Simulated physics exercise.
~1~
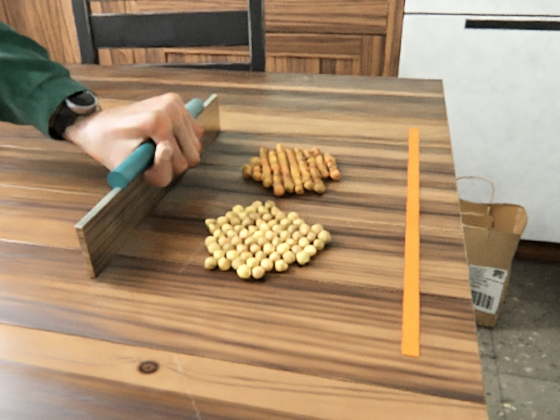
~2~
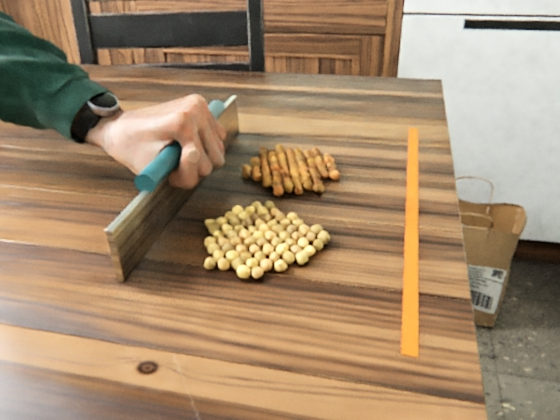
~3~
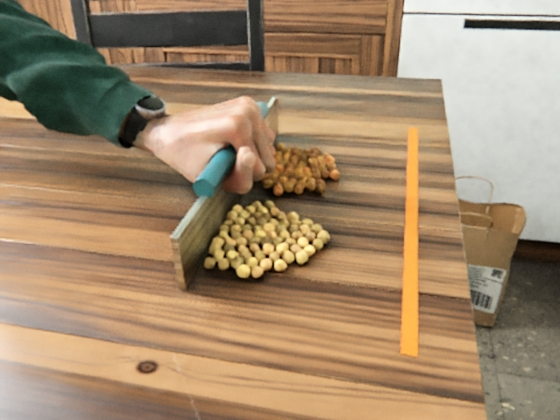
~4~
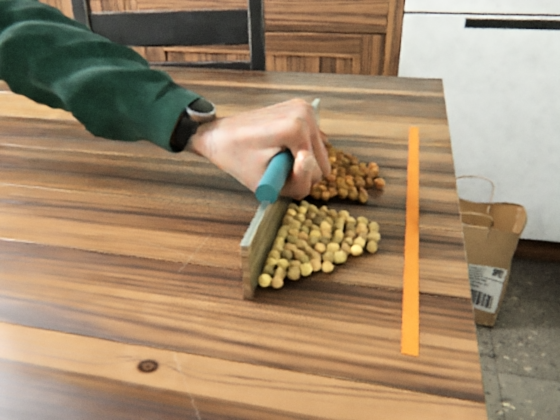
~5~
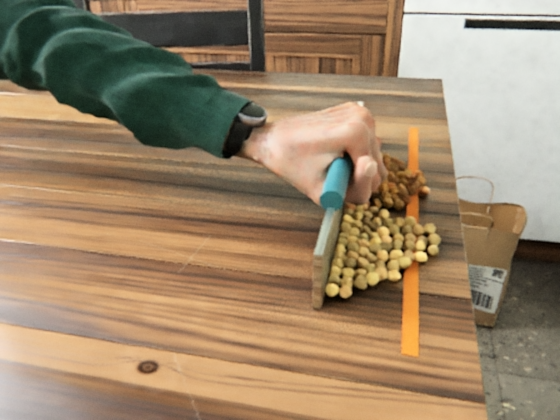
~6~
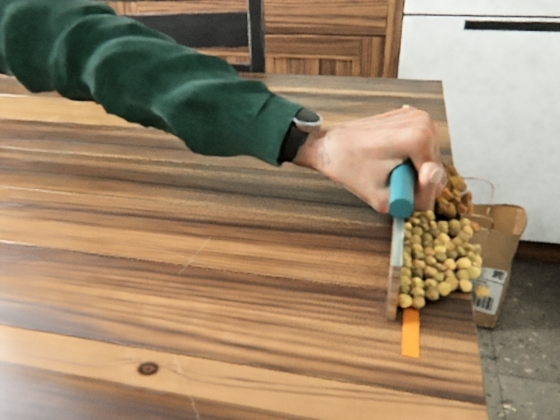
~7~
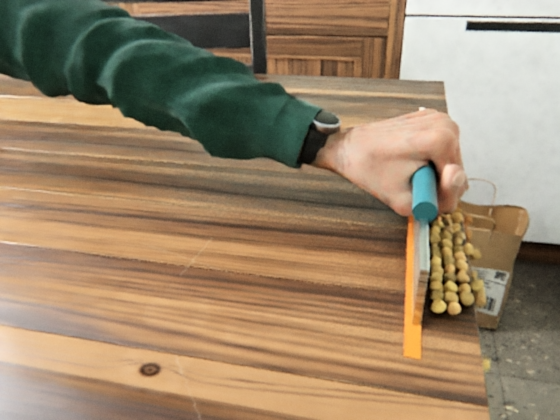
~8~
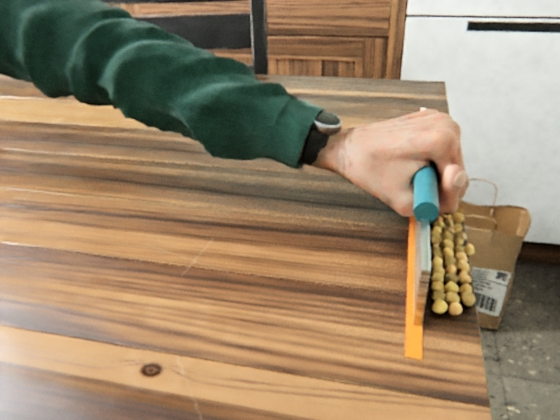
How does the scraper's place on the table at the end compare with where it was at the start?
It starts on the left part of the table, to the left of both piles, and ends far to the right, standing at the orange tape near the table's edge.
